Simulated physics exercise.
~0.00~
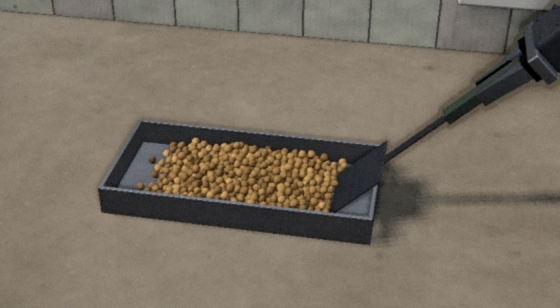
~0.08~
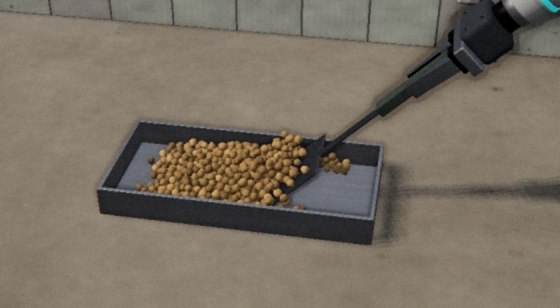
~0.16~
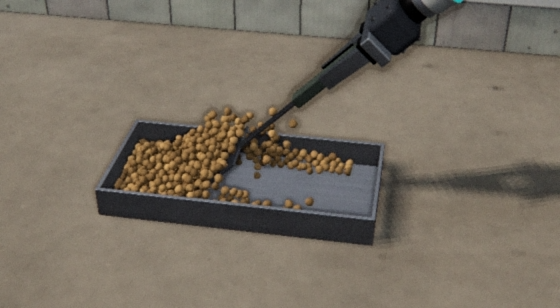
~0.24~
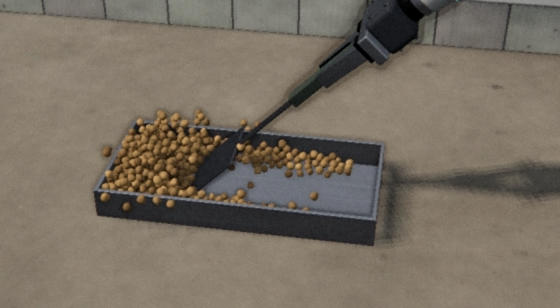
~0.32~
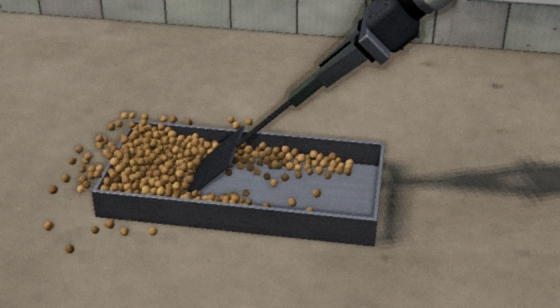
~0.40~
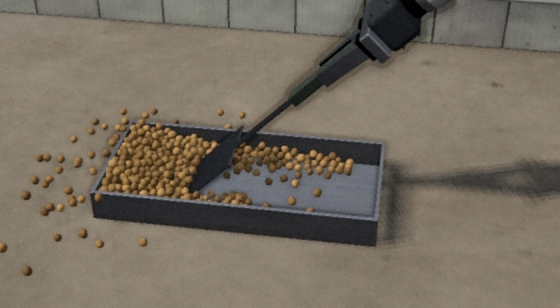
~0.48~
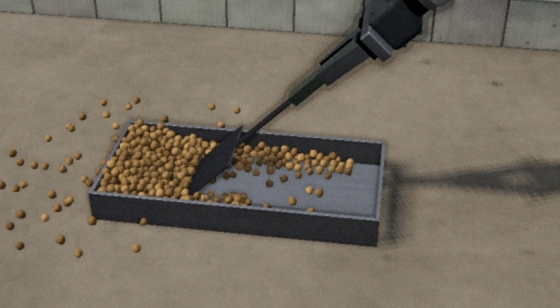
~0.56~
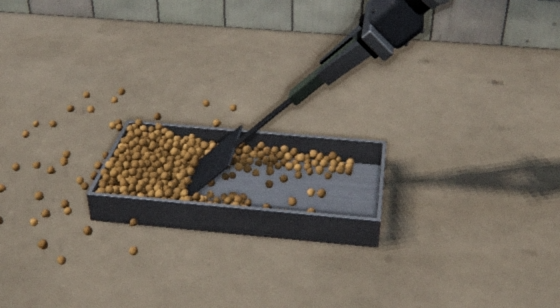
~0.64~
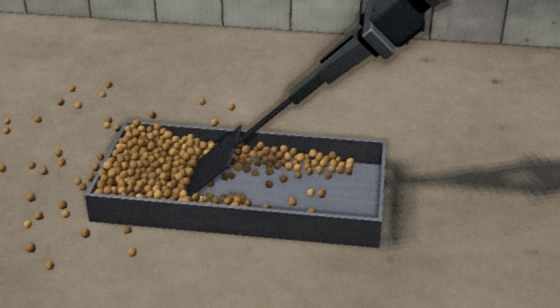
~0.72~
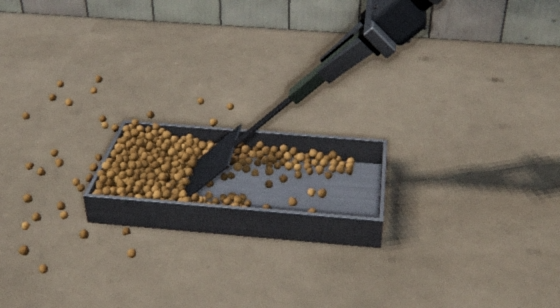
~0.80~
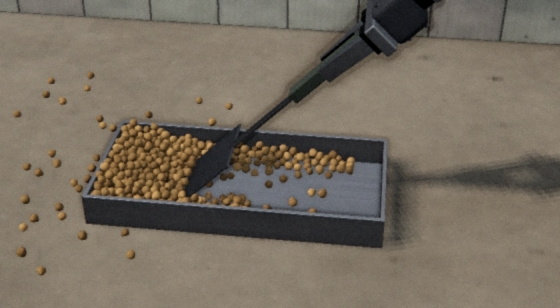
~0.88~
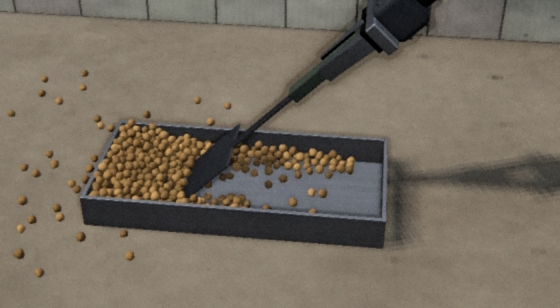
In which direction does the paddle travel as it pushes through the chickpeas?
The paddle travels to the left, pushing the chickpeas toward the left end of the tray.
